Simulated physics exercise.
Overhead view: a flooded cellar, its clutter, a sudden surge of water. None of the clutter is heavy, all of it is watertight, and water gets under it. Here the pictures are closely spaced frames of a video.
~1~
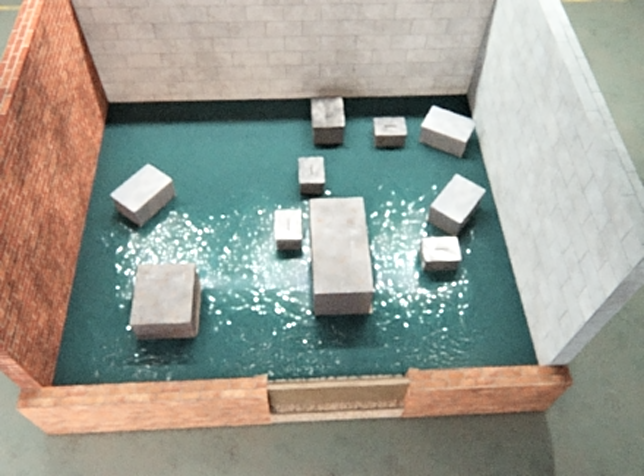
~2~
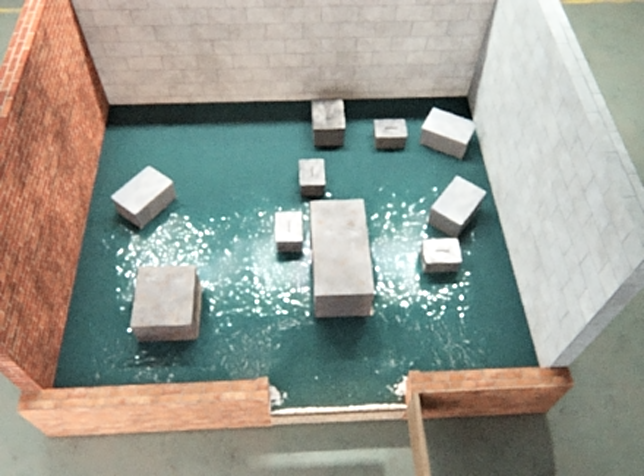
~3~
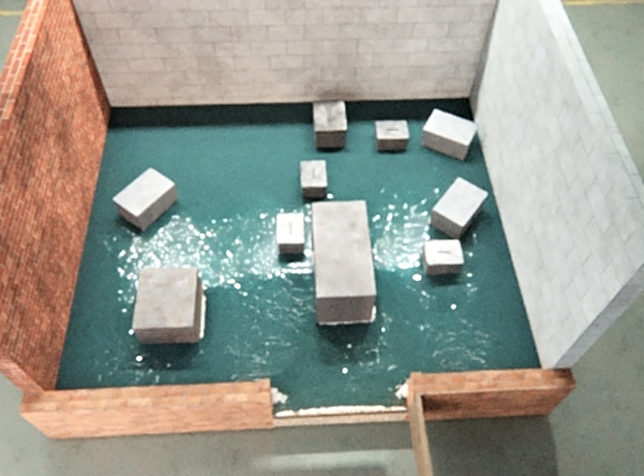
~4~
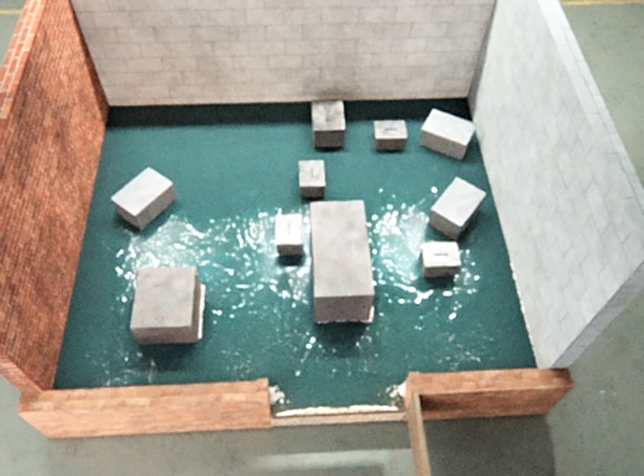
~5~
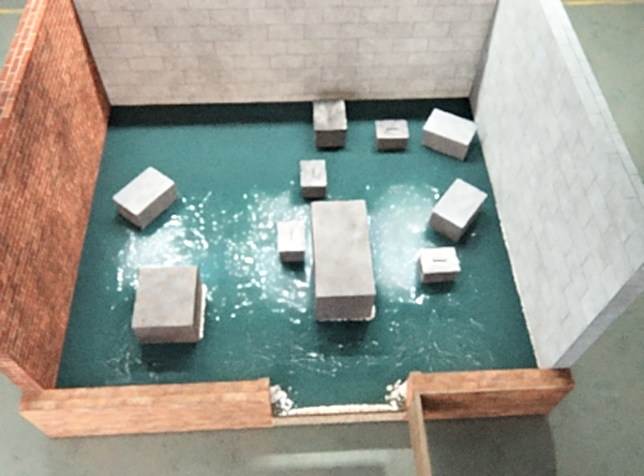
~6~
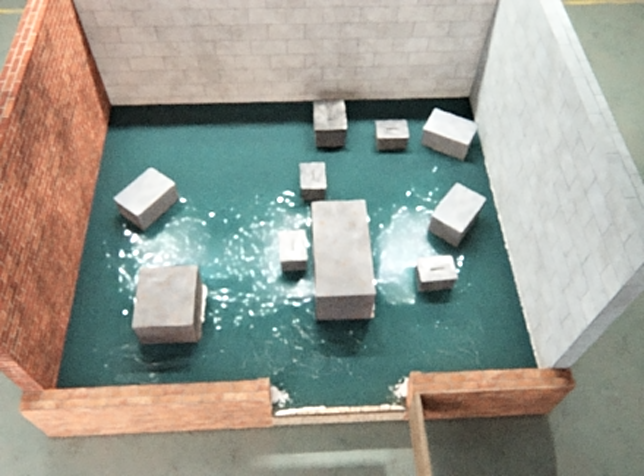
Two small pale grey boxes float in a flooded, walled enclosure, seen from high above its front opening. Larger grey blocks stand around them in green, glinting water, between a red brick wall at left and pale block walls behind and at right. A tan gate in the low front brick wall swings outward, white water churns at the gap, and the two boxes drift slightly nearer while the camera stays nearly still.
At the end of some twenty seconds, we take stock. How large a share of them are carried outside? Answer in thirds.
One to two thirds.
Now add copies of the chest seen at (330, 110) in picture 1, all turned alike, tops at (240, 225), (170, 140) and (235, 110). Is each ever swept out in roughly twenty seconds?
Okay, one at a time: Gets out, next does not get out, last does not get out.
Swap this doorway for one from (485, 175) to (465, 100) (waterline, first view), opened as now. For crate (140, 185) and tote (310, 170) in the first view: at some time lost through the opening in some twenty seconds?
In turn: Still in, yes.
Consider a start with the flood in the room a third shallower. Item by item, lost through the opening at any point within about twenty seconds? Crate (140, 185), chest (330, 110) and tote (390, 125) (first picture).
Held back, held back, held back.
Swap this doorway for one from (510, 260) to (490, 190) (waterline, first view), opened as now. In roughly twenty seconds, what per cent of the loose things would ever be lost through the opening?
It works out to some 80 in a hundred.
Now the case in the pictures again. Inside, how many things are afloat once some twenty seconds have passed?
By my tally, 5.
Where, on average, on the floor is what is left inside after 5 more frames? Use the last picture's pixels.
(354, 232).
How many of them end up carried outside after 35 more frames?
By then the total stands at 3.
A moment on, 0 of 8 are out; 8 afloat.
Next, 2 of 8 are out; 6 afloat.
Later, 3 of 8 are out; 5 afloat.
In the end, 3 of 8 are out; 5 afloat.
